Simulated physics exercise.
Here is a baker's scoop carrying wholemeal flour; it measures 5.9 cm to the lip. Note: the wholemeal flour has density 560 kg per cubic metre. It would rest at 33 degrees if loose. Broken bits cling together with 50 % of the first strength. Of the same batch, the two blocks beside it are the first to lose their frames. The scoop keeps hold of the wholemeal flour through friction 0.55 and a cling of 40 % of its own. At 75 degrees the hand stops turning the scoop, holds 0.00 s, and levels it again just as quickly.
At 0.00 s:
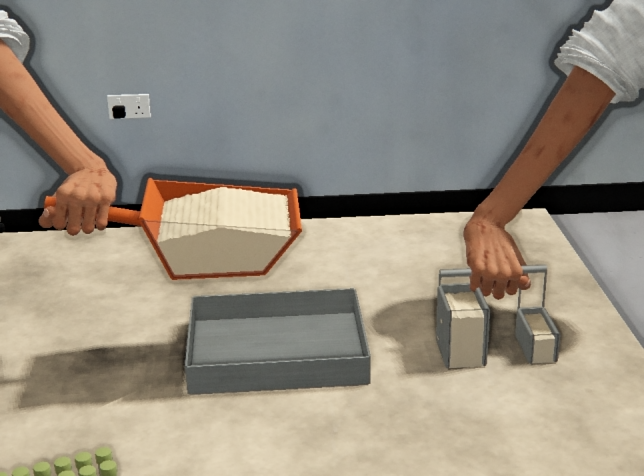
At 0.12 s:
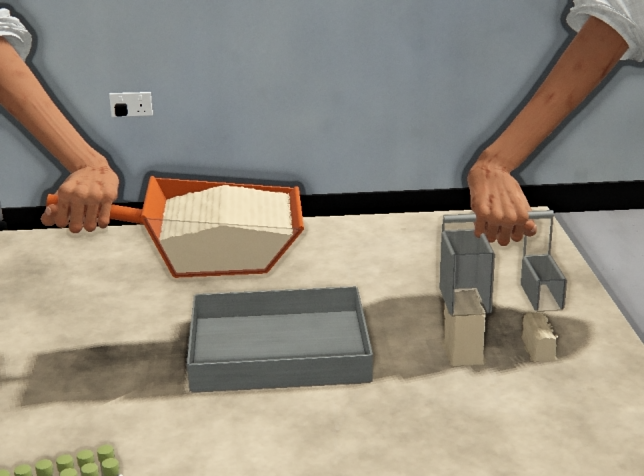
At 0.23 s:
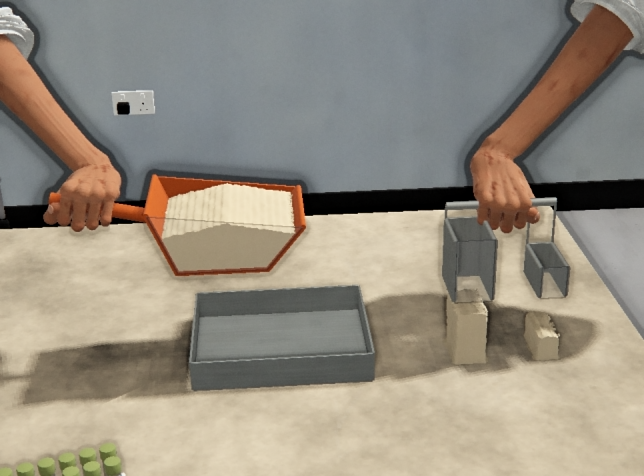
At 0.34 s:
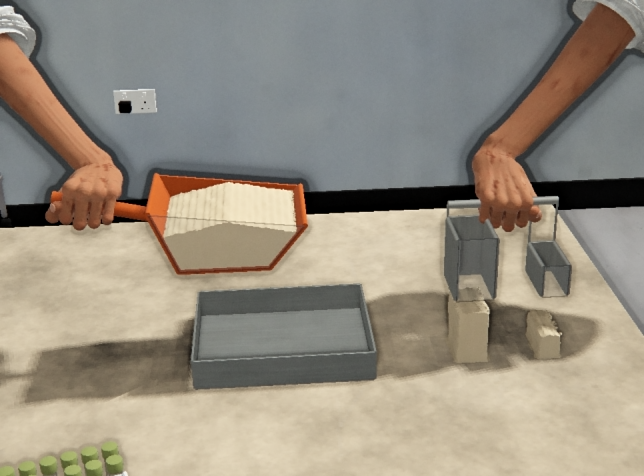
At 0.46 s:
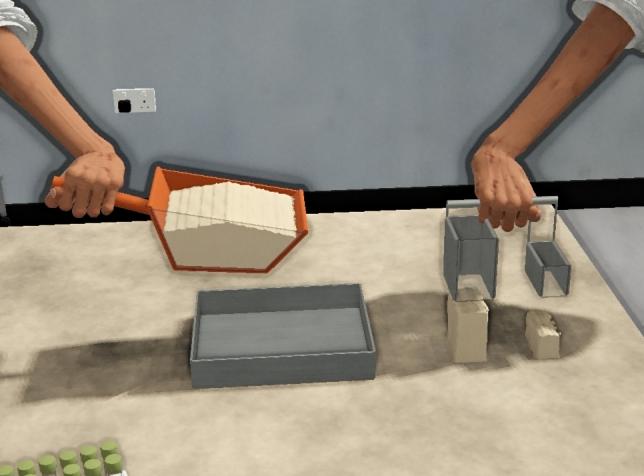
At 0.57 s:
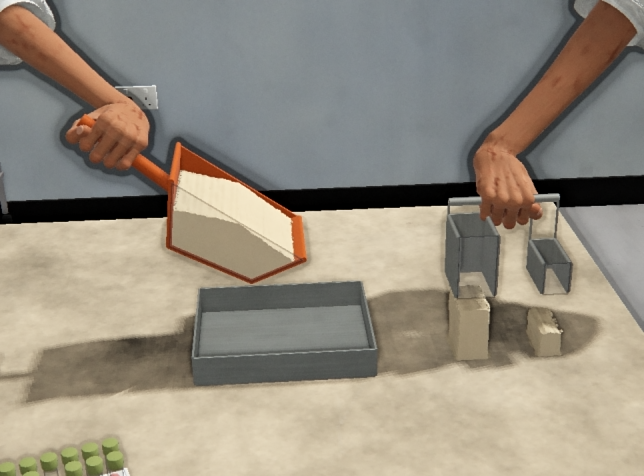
At first, one hand holds an orange scoop of pale flour level above an empty grey tray, while another grips two filled metal moulds at right. The right hand lifts the moulds, leaving two pale blocks standing on the table. Then the left hand raises the handle, tilting the scoop down toward the right.
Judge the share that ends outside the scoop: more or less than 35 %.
The share that ends outside the scoop is less than 35 %.
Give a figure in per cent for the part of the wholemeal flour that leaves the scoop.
Roughly 0 percent.
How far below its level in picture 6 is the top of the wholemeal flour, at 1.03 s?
The gap comes to about 0.0 centimetres.
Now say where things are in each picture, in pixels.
In the first frame, lip at (297, 229), tilt 0 degrees; top of the wholemeal flour at (221, 228); blocks stand 8.3 cm, 3.9 cm (left to right).
In the second frame, lip at (299, 227), tilt 0 degrees; top of the wholemeal flour at (223, 226); blocks stand 8.3 cm, 3.9 cm (left to right).
In the third frame, lip at (301, 226), tilt 0 degrees; top of the wholemeal flour at (225, 224); blocks stand 8.3 cm, 3.9 cm (left to right).
In the fourth frame, lip at (303, 224), tilt 0 degrees; top of the wholemeal flour at (227, 223); blocks stand 8.3 cm, 3.9 cm (left to right).
In the fifth frame, lip at (304, 230), tilt 5 degrees; top of the wholemeal flour at (222, 223); blocks stand 8.3 cm, 3.9 cm (left to right).
In the sixth frame, lip at (303, 258), tilt 28 degrees; top of the wholemeal flour at (178, 210); blocks stand 8.3 cm, 3.9 cm (left to right).
After 0.78 s, the scoop is at 72 degrees and 0 % has left it.
After 1.03 s, the scoop is at 49 degrees and 0 % has left it.
After 1.28 s, the scoop is at 1 degrees and 0 % has left it.
After 1.53 s, the scoop is at 0 degrees and 0 % has left it.
After 1.78 s, at the end, the scoop is at 0 degrees and 0 % has left it.
